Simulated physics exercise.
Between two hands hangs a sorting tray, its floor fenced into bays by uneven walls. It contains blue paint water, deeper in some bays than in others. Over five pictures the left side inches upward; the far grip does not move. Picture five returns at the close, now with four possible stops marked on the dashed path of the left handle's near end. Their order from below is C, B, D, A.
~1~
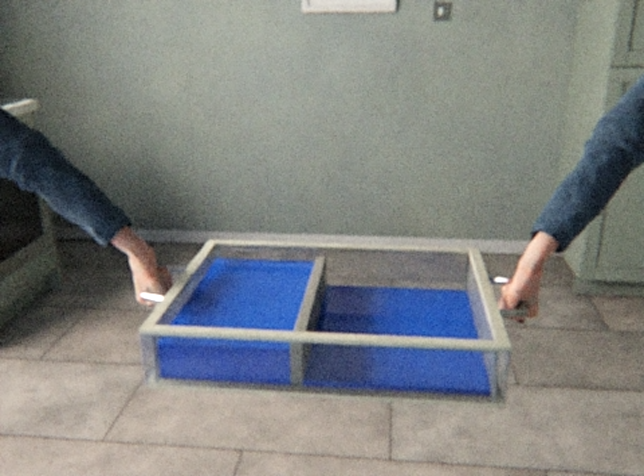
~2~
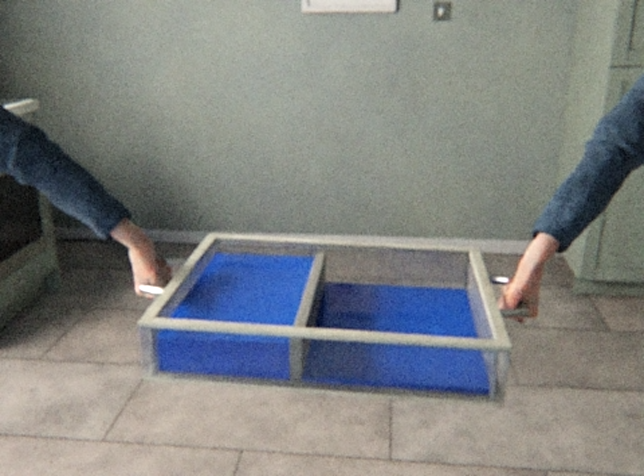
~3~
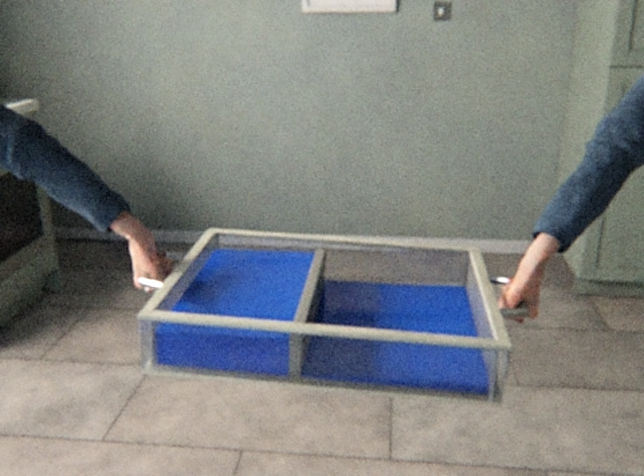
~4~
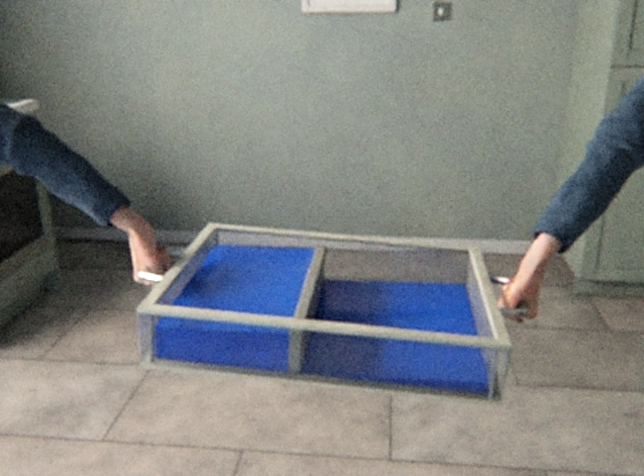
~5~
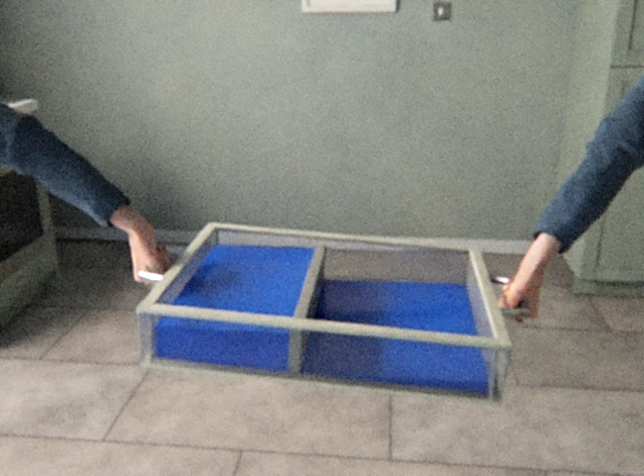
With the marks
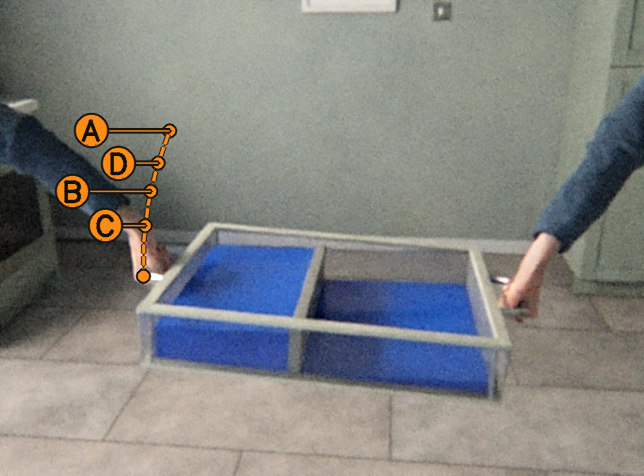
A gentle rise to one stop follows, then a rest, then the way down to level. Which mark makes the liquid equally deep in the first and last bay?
It is D.
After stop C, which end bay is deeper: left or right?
The left one.
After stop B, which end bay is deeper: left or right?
The left one.
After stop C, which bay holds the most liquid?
That is the left bay.
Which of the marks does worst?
Here it is stop C.
On the marked copy, A at (169, 130); B at (150, 191); C at (145, 225); D at (158, 163).
With A, the right end bay stands a little deeper than the other; about 10 % goes over the rim.
With B, the left end bay stands much deeper than the other; nothing spills.
With C, the left end bay stands much deeper than the other; nothing spills.
With D, the two end bays stand about equally deep; nothing spills.
